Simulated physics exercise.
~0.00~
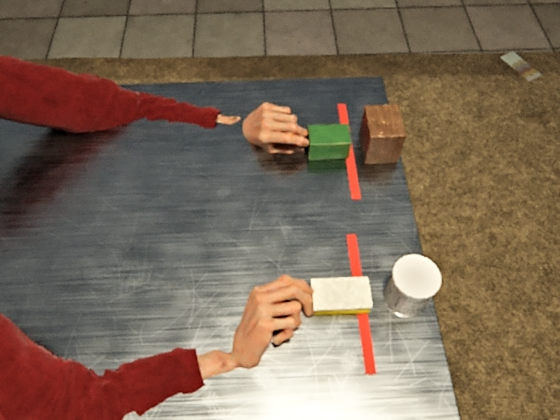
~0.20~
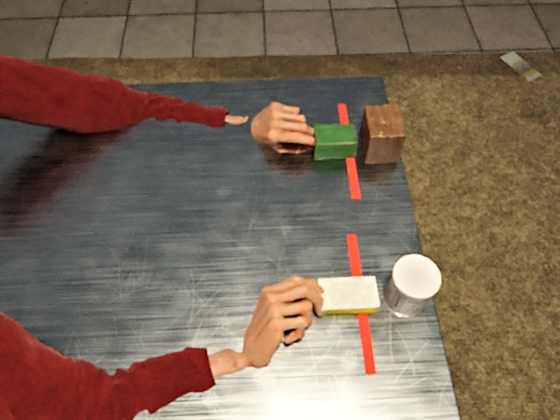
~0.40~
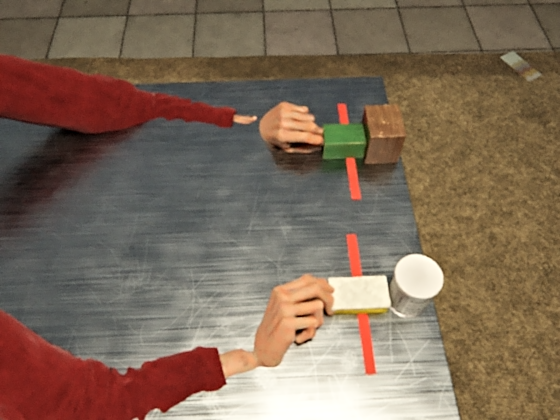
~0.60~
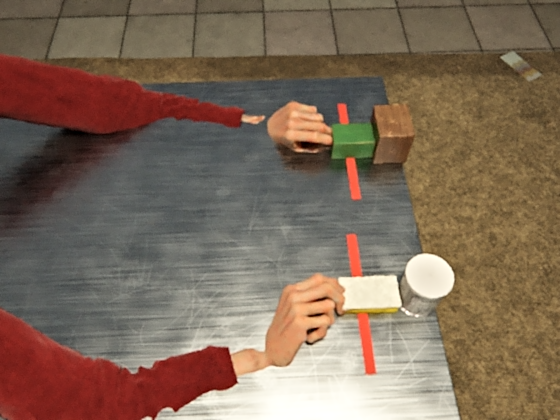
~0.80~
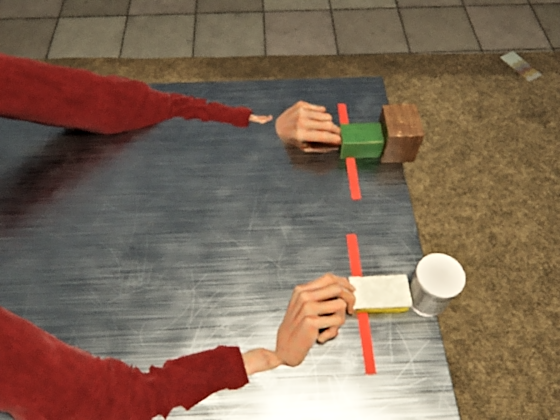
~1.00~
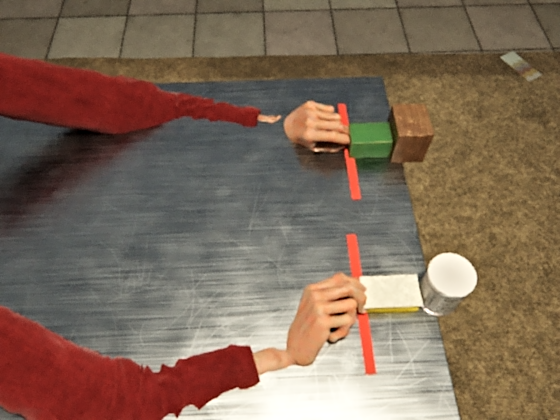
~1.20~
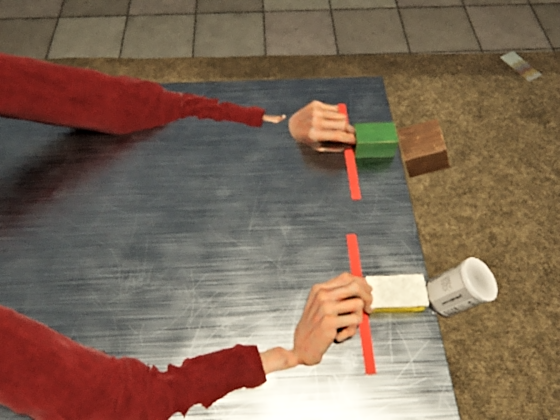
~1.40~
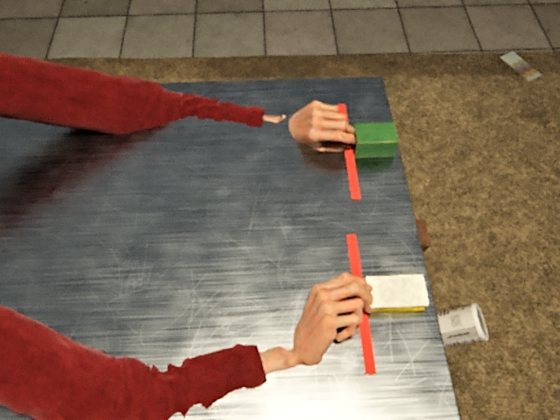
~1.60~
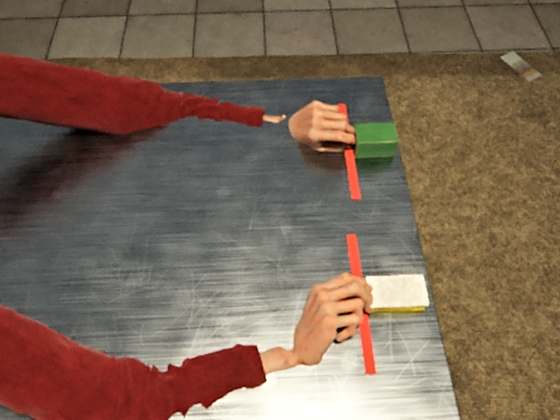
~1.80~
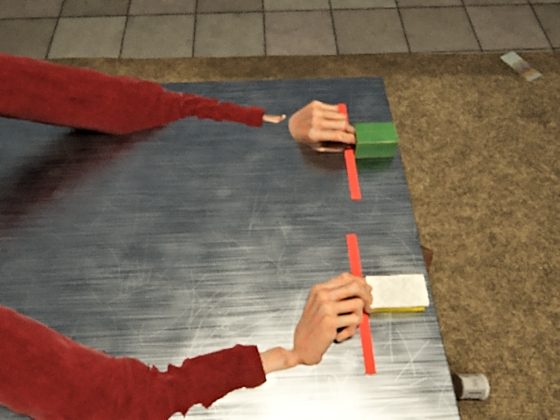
Two hands pushing a green block and a yellow sponge across red tape, knocking a brown block and white pot off the table.
